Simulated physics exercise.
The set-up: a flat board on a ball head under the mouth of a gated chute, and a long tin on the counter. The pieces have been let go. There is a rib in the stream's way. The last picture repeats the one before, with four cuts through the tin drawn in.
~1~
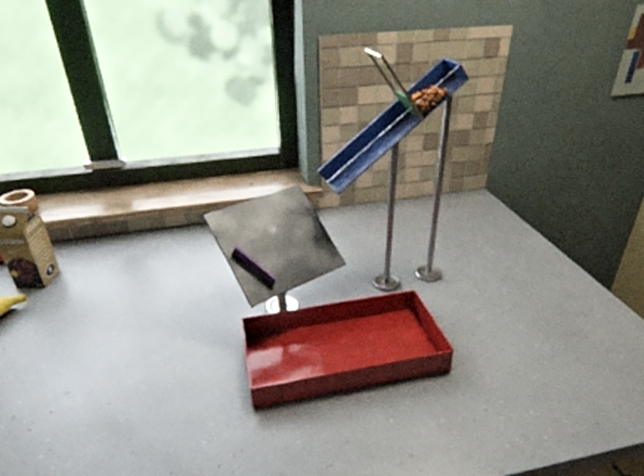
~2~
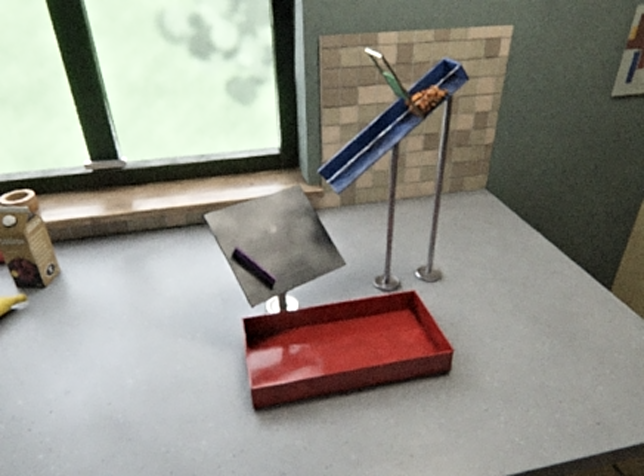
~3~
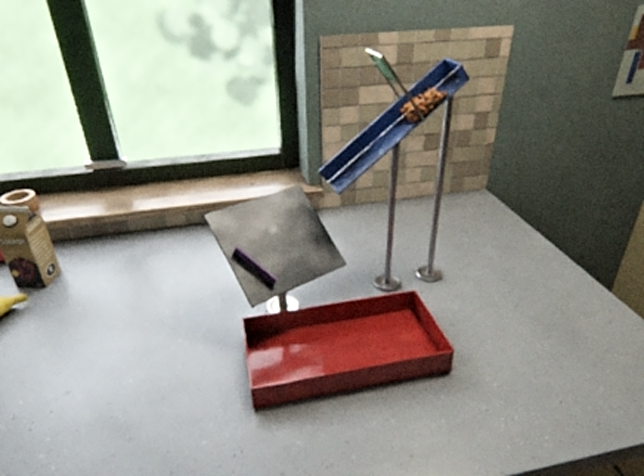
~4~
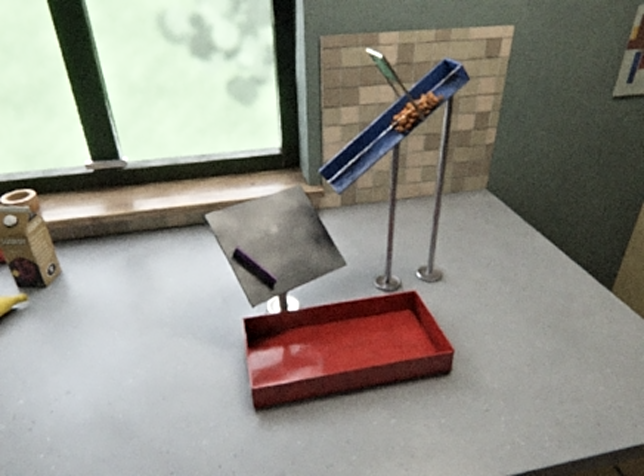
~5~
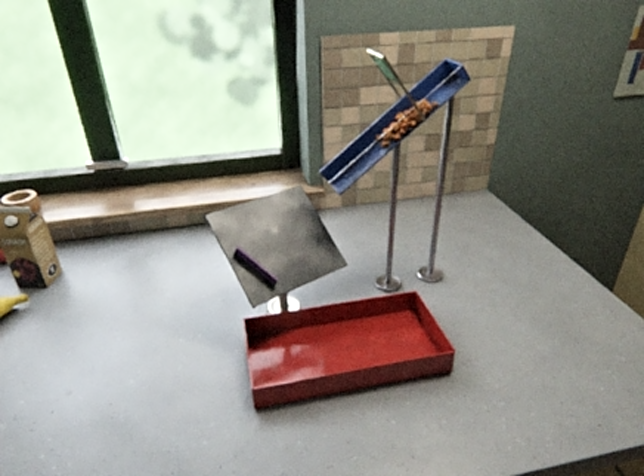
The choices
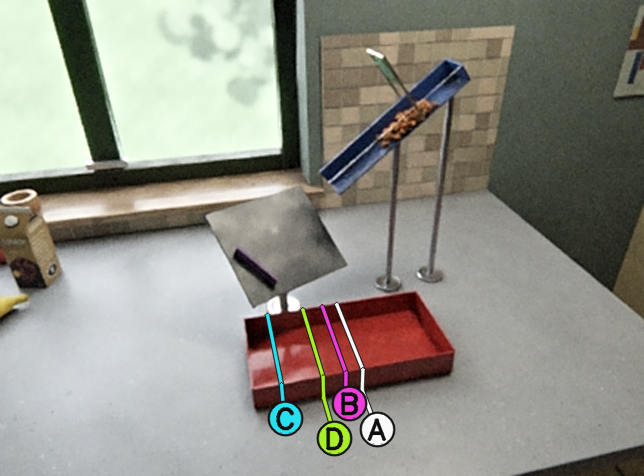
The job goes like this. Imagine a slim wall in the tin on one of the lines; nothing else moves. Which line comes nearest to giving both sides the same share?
I would pick line D.
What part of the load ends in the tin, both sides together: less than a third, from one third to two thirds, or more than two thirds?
More than two thirds.
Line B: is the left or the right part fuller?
The left side.
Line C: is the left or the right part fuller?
Right.
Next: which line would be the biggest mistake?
That would be C.
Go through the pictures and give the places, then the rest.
The first picture shows load behind the gate at (425, 98), bits of cat kibble; lip of the chute at (333, 189), sloping fairly steeply.
The second picture shows middle of the board at (278, 240), tilted fairly steeply; middle of its low edge at (302, 284); of its high edge at (254, 199).
The third picture shows front corners of the tin at (252, 388) and (454, 351), empty; front of the load at (410, 118).
The fourth picture shows middle of the load at (416, 109); its front at (393, 124), about a quarter of the way to the lip; rib from (236, 246) to (277, 279).
The fifth picture shows middle of the load at (406, 120); its front at (384, 144), about a third of the way to the lip.
On the marked copy, line A crosses the front rim at (362, 368); line B crosses the front rim at (345, 371); line C crosses the front rim at (281, 383); line D crosses the front rim at (322, 376).
Choosing A, of what is caught, most on the left of the divider, a small part on the right.
Choosing B, of what is caught, most on the left of the divider, about a quarter on the right.
Choosing C, of what is caught, none on the left of the divider, all on the right.
Choosing D, of what is caught, about half on the left of the divider, about half on the right.
